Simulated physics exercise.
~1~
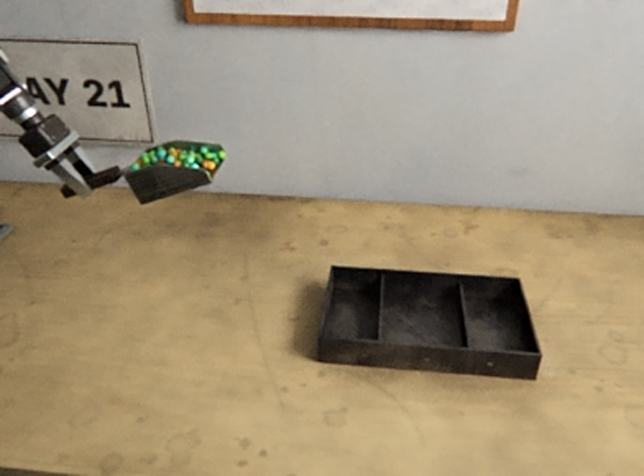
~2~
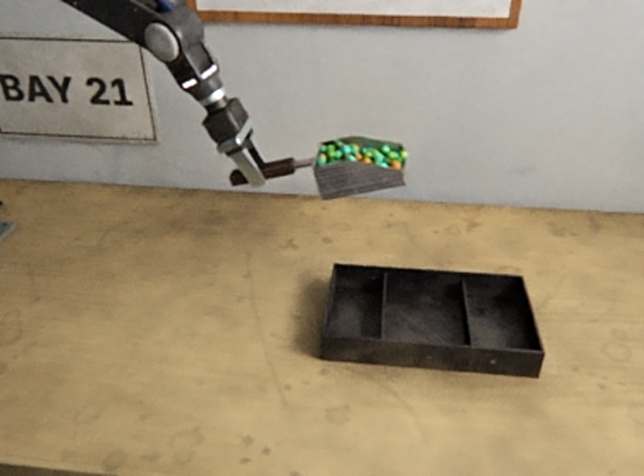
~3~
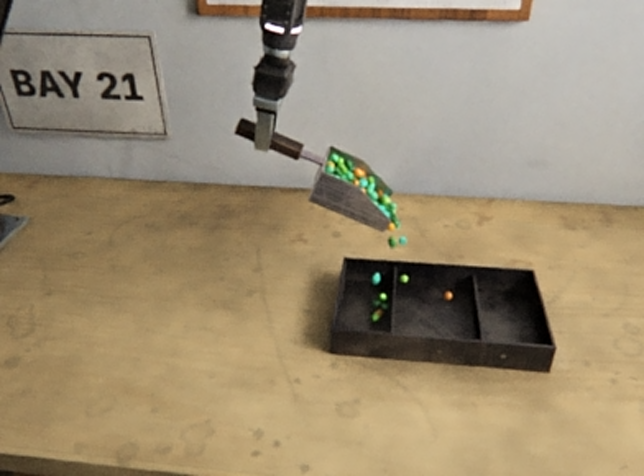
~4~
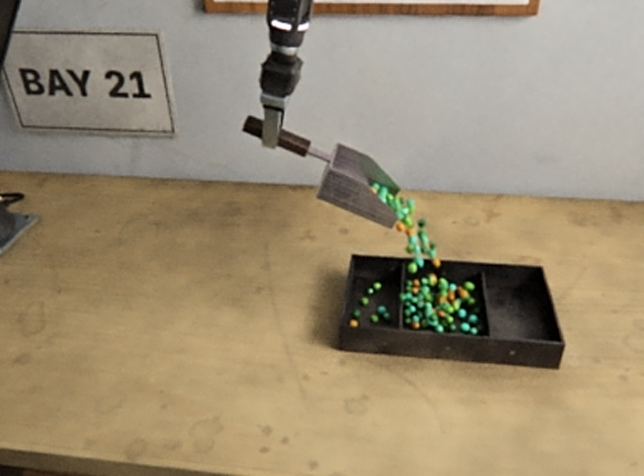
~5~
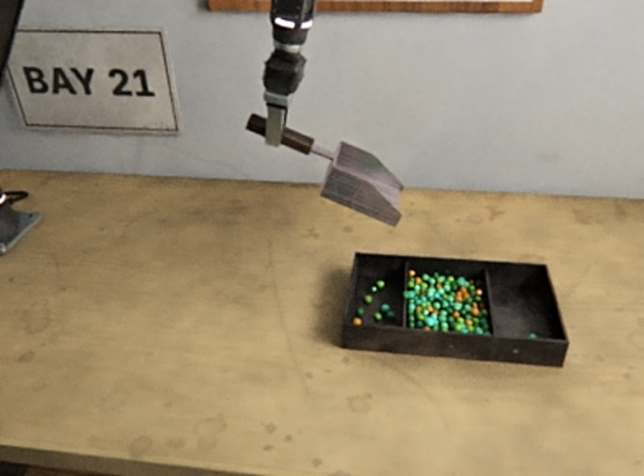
The clip shows a robot arm carrying a scoop of small green, teal and orange pieces rightward over a dark divided box on a table, then tipping it so they pour out, leaving the scoop empty, most pieces in the middle section and a few in the outer ones.
